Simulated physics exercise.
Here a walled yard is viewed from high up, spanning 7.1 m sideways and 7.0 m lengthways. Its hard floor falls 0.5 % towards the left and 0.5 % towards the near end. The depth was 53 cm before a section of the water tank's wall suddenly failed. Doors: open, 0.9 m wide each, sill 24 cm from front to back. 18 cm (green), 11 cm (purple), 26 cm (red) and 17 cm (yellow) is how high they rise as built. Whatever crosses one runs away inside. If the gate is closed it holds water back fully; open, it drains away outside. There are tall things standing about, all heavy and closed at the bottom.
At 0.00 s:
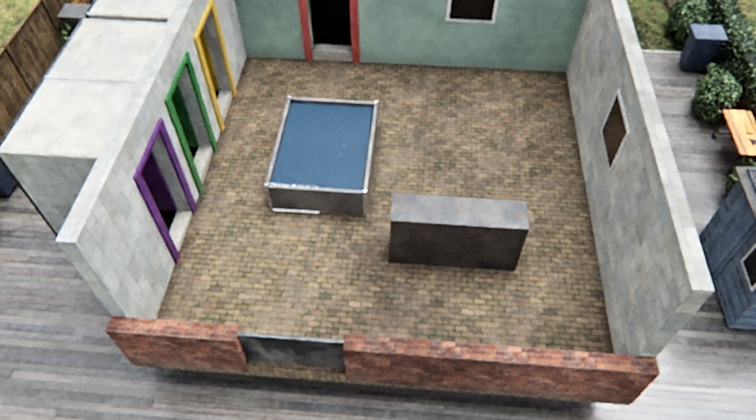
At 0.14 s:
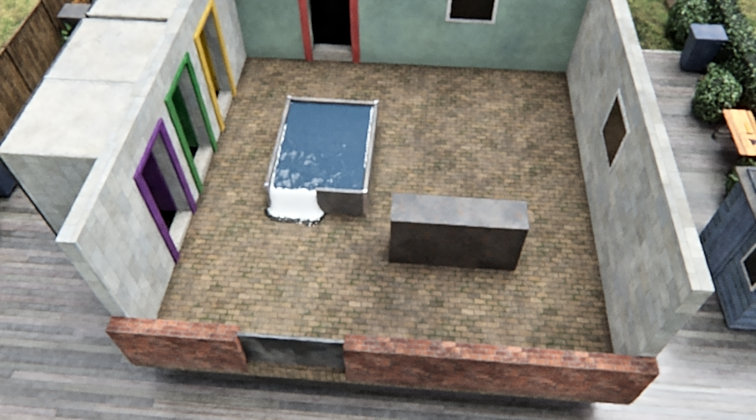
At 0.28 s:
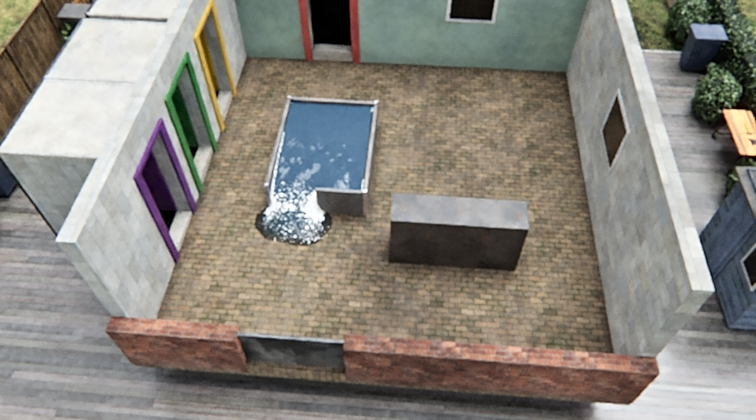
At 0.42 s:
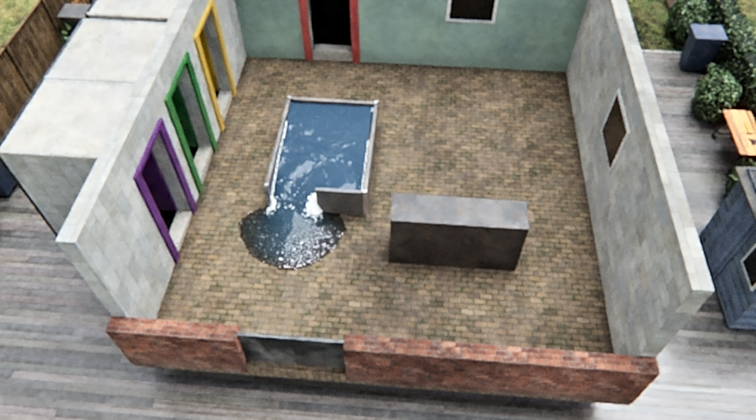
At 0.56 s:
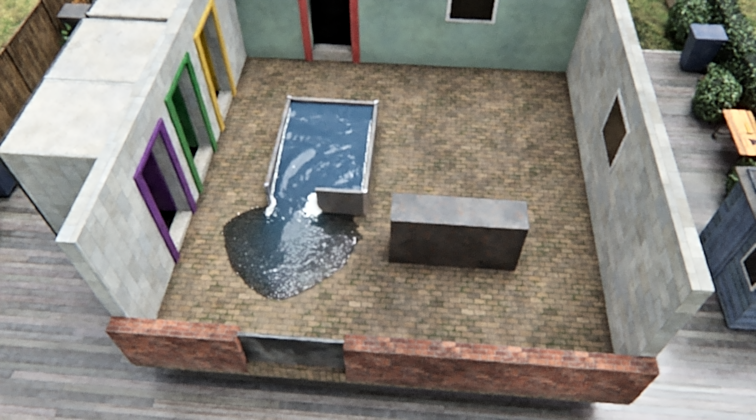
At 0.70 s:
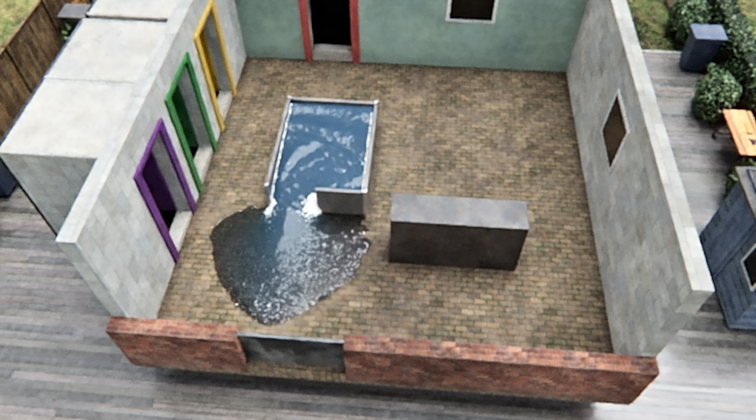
Water sits still in a raised rectangular tank inside a walled, brick-paved yard, then bursts in white foam from the tank's near left corner. It pours onto the paving and fans out into a dark, glinting pool that widens and spreads toward the low front wall, while the purple doorway stays dry.
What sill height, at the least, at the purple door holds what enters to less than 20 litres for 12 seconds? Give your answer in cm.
A height of roughly 9 cm.
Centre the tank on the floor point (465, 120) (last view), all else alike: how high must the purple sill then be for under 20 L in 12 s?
In that case about 8.0 cm.
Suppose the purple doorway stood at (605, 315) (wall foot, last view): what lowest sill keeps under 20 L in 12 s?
Minimum: About 8.0 cm.
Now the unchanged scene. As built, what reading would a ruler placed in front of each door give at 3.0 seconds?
In cm: Green 0, purple 6, red 0, yellow 0.
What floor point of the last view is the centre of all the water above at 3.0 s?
The balance point sits at roughly (297, 229).
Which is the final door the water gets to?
Last: Red.
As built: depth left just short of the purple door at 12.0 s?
5.5 cm.
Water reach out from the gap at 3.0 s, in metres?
5.0 metres.
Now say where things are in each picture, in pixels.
The first picture shows still water, 53 cm deep, in the water tank at (325, 145); the purple door at (169, 198) is dry.
In the second picture, the gap is at (295, 202), the front 0.3 m out at (296, 220); the back of the water tank holds 53 cm.
In the third picture, water pours out at (295, 203) and has run 0.7 m, to (285, 239); about 9 cm deep outside, 53 cm at the back.
In the fourth picture, the front is at (276, 262), 1.2 m from the gap at (295, 203); 1.5 m2 of floor is wet, 53 cm left at the back.
In the fifth picture, water pours out at (295, 203) and has run 1.8 m, to (269, 293); about 4 cm deep outside, 53 cm at the back.
In the sixth picture, water pours out at (295, 202) and has run 2.2 m, to (267, 320); about 4 cm deep outside, 52 cm at the back; the purple door at (169, 198), 2.0 m from the gap, is still 0.8 m from the nearest water.
After 1.4 s water covers 20 % of the floor, deepest (32 cm) near (294, 212); 2 cm at the purple door, 0 litres in over its 11 cm sill.
After 3.0 s water covers 25 % of the floor, deepest (26 cm) near (255, 340); 6 cm at the purple door, 0 litres in over its 11 cm sill.
After 12.0 s water covers 90 % of the floor, deepest (10 cm) near (149, 343); 6 cm at the purple door, 8 litres in over its 11 cm sill.
At the purple door as built, the water arrived by 1.4 s and peaked near 13 cm at 5.2 s.
With a sill of 8 cm, 33 litres would have come in within the 12 s; with 11.5 cm, 5 litres. So under 20 litres takes about 9 cm.
